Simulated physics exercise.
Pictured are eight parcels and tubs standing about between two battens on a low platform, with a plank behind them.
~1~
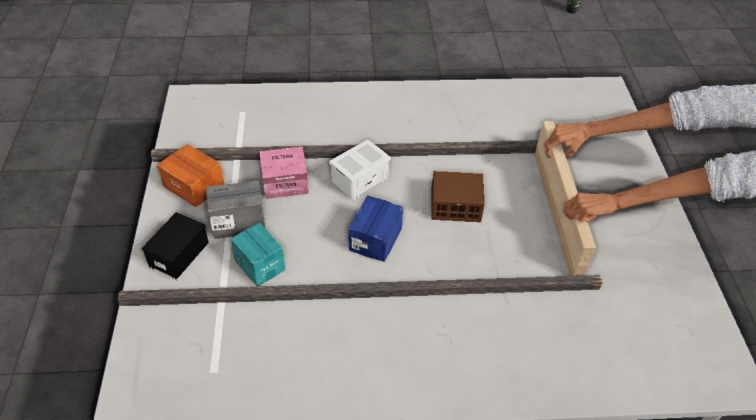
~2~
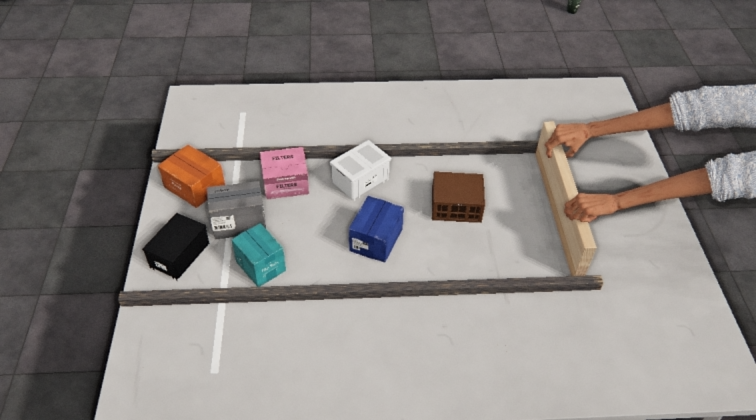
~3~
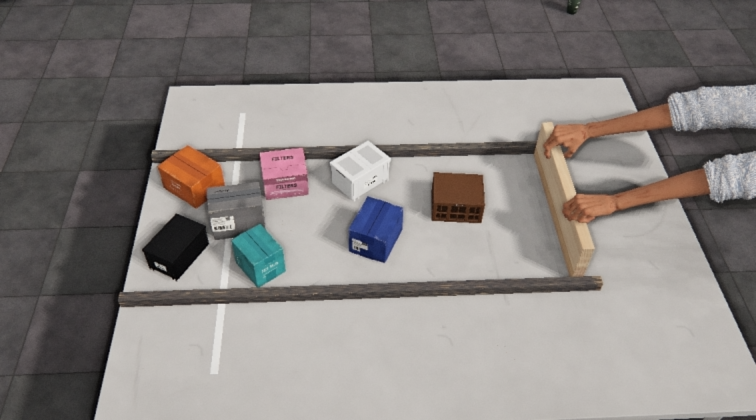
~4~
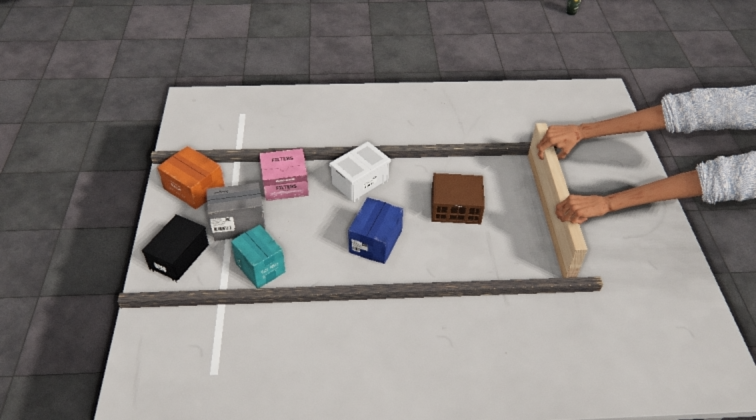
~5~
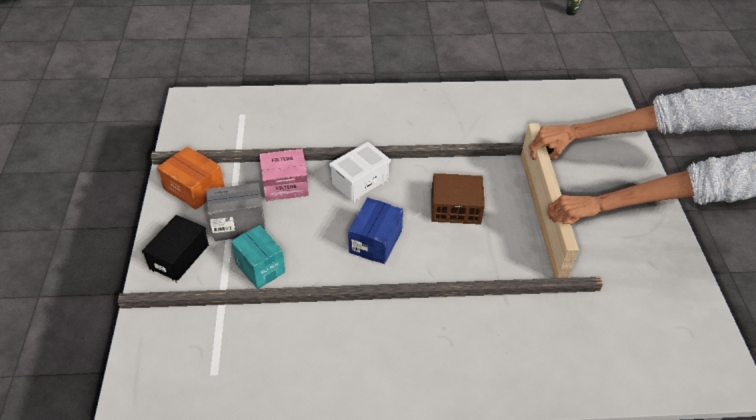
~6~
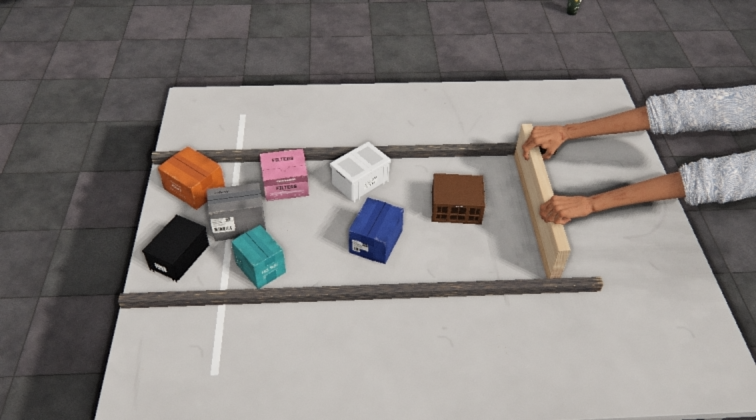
On a pale low platform over a dark tiled floor, seen from above at an angle by a still camera, two dark battens run left to right. Between them sit eight boxes: orange, black, grey, turquoise and pink near a white line at left, white and blue mid-way, brown farther right. Two hands in grey sleeves hold a wooden plank upright at right, then slide it slightly leftward, while the boxes stay still.
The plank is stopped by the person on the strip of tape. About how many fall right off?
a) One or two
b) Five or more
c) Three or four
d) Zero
One or two (a).
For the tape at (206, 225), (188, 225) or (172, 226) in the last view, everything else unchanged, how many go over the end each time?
Going through each try, you'd get 4, 5 and 5.
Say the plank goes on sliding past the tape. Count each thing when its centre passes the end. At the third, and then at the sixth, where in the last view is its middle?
In pixels, around (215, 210) followed by around (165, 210).
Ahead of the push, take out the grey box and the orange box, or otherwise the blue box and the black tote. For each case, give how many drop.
The counts would be 0 and 1.
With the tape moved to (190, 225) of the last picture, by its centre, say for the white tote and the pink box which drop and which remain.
Per object: White tote stays; pink box goes.
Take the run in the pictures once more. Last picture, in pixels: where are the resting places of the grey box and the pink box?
First (149, 212), then (161, 173).
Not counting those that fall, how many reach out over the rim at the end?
That comes to 3 of them.
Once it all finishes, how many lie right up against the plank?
Number in contact with it: 3.
Soon after, none off yet; black tote at rest near (177, 248); orange box at rest near (192, 178); grey box at rest near (237, 212).
After that, none off yet; black tote moving near (174, 250); orange box displaced about its own width near (160, 178); grey box displaced a little near (207, 211).
In the end, the number that fall off is one or two; gone, orange box.
